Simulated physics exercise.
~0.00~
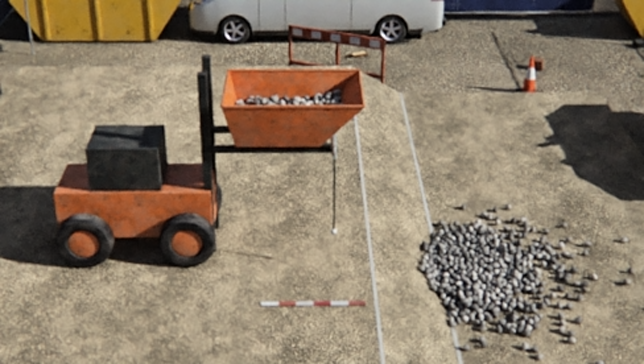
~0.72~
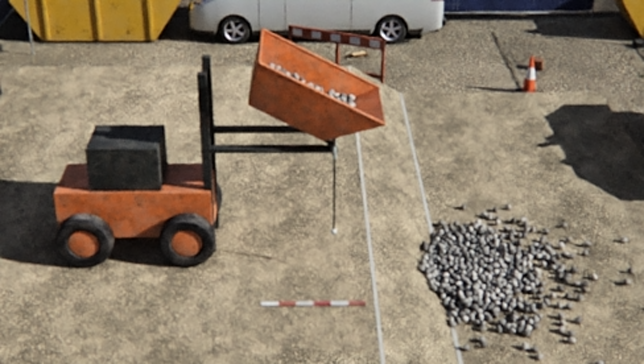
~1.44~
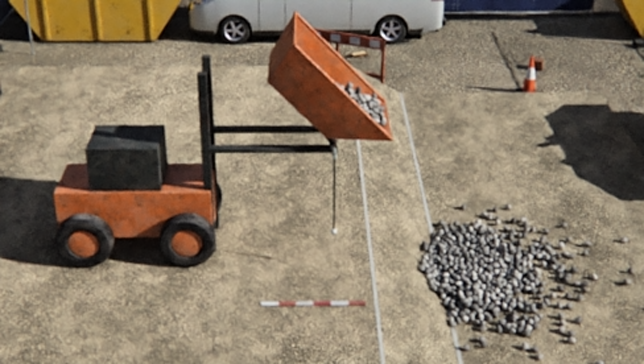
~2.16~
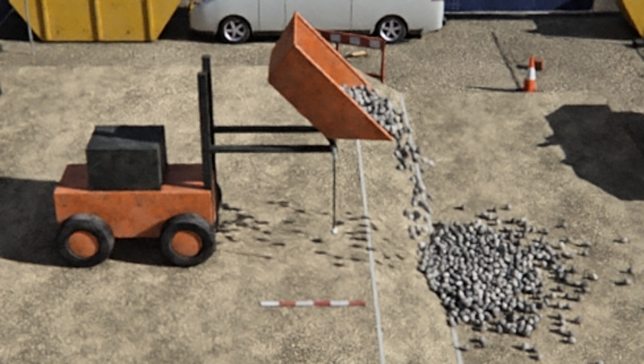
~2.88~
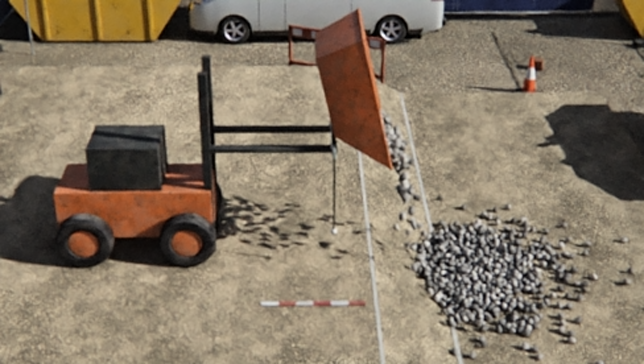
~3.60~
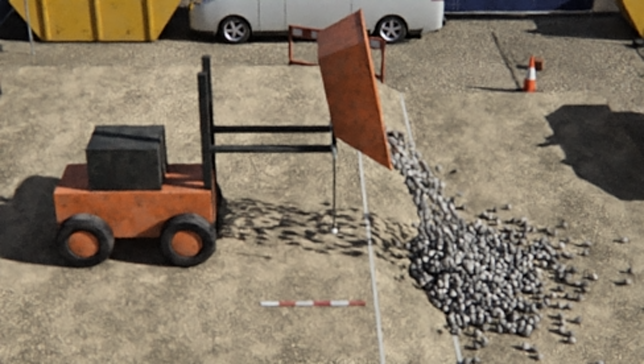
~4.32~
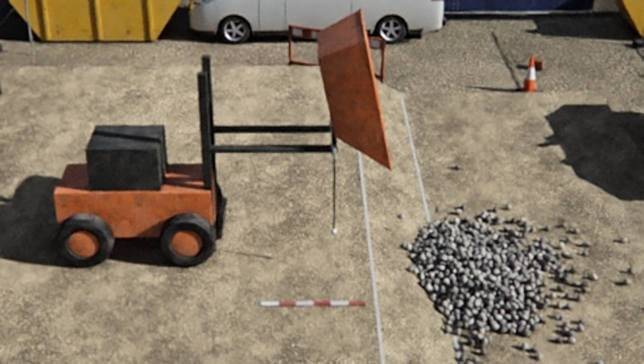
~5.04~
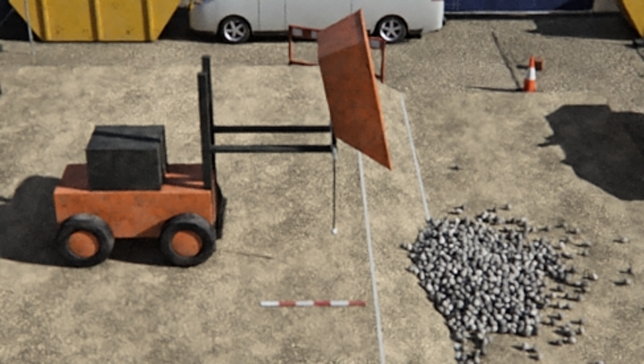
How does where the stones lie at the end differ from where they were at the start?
At the start some of the stones are up in the skip and the others lie in a heap on the ground to the right. By the end the skip's load has joined that heap, so the stones as a whole are lower and further to the right.
